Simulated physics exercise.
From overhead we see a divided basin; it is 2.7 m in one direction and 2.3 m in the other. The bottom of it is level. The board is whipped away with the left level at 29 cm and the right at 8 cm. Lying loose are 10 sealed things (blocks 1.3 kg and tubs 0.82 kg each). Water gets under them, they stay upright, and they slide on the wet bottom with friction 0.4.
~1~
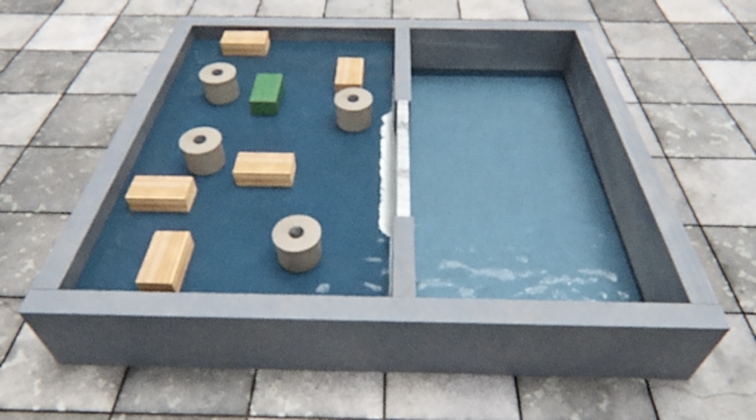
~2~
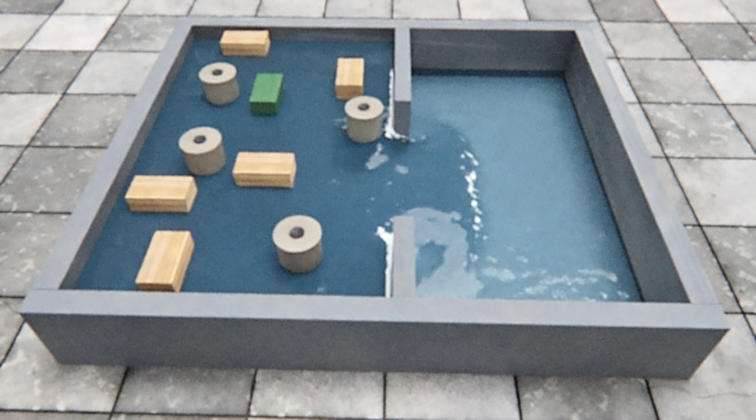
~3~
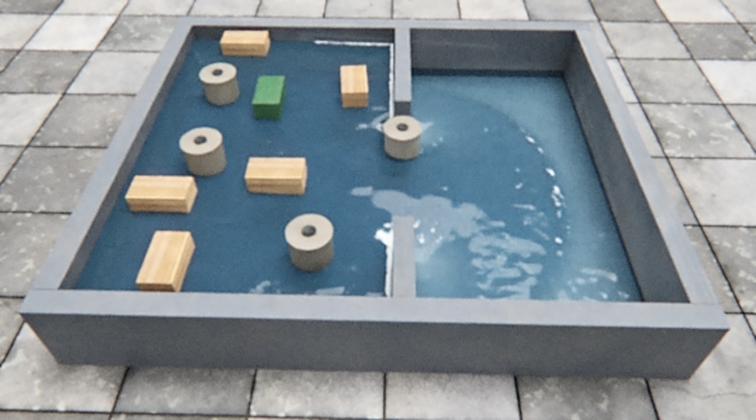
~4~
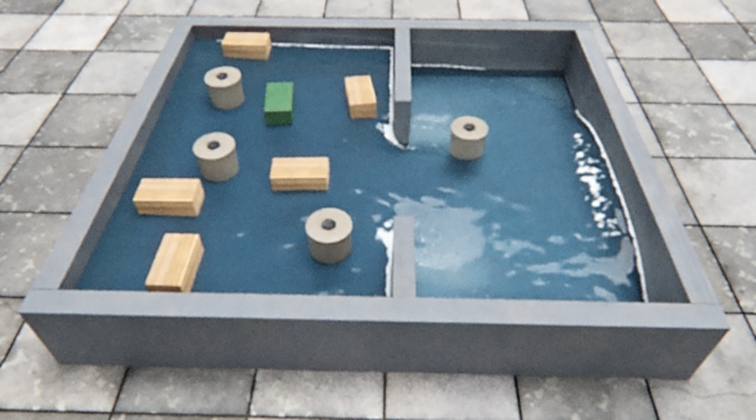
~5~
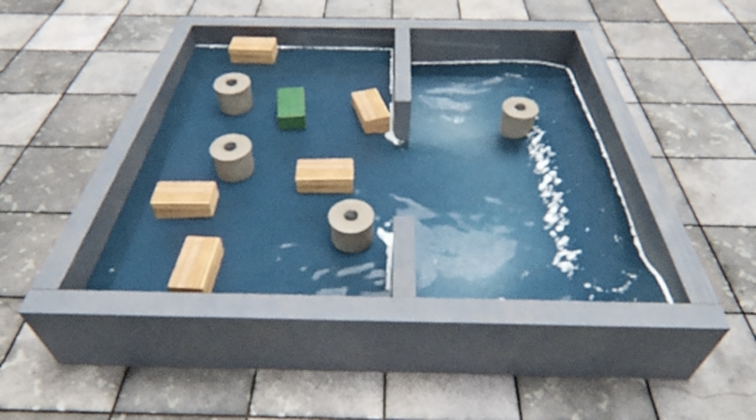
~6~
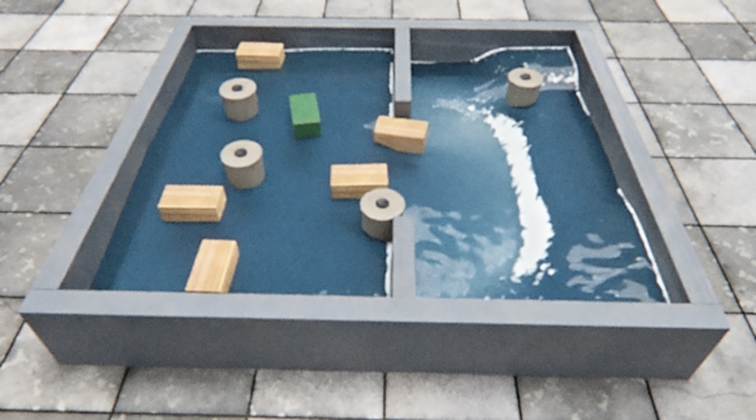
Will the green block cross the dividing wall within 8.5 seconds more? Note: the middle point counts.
I expect it will be beyond the divider.
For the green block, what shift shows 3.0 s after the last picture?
It has shifted about 30 cm.
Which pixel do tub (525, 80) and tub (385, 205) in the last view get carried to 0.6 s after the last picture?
Estimated pixels: (456, 60) and (513, 194).
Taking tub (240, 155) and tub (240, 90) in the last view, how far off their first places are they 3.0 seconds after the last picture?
Shifts: 20 cm / 10 cm.
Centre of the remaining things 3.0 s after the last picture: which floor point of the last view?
Somewhere near (359, 181).
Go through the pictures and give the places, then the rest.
The green block at (266, 87), afloat; 29 cm deep round most things; 0 of 10 have shifted, in the first frame.
The green block at (266, 87) floats; about 1180 L in view; 1 of 10 have shifted, in the second frame.
The green block at (269, 90) floats; about 1180 L in view; 4 of 10 have shifted, in the third frame.
The green block at (279, 96) floats, 9 cm from its start; about 1180 L in view; 6 of 10 have shifted, in the fourth frame.
The green block at (291, 102), afloat, 19 cm from its start; 24 cm deep round most things; 10 of 10 have shifted, in the fifth frame.
The green block at (304, 108), afloat, 28 cm from its start; 22 cm deep round most things; 10 of 10 have shifted, in the sixth frame.
Then, 0.6 s after the last picture the green block is near (324, 128), 0.5 m from its start, afloat; 4 of 10 are over the mark; 10 afloat.
Then, 3.0 s after the last picture the green block is near (312, 113), 0.3 m from its start, afloat; 4 of 10 are over the mark; 10 afloat.
Then, 5.5 s after the last picture the green block is near (455, 181), 1.3 m from its start, afloat; 5 of 10 are over the mark; 10 afloat.
Then, 8.5 s after the last picture the green block is near (589, 119), 2.0 m from its start, afloat; 5 of 10 are over the mark; 10 afloat.
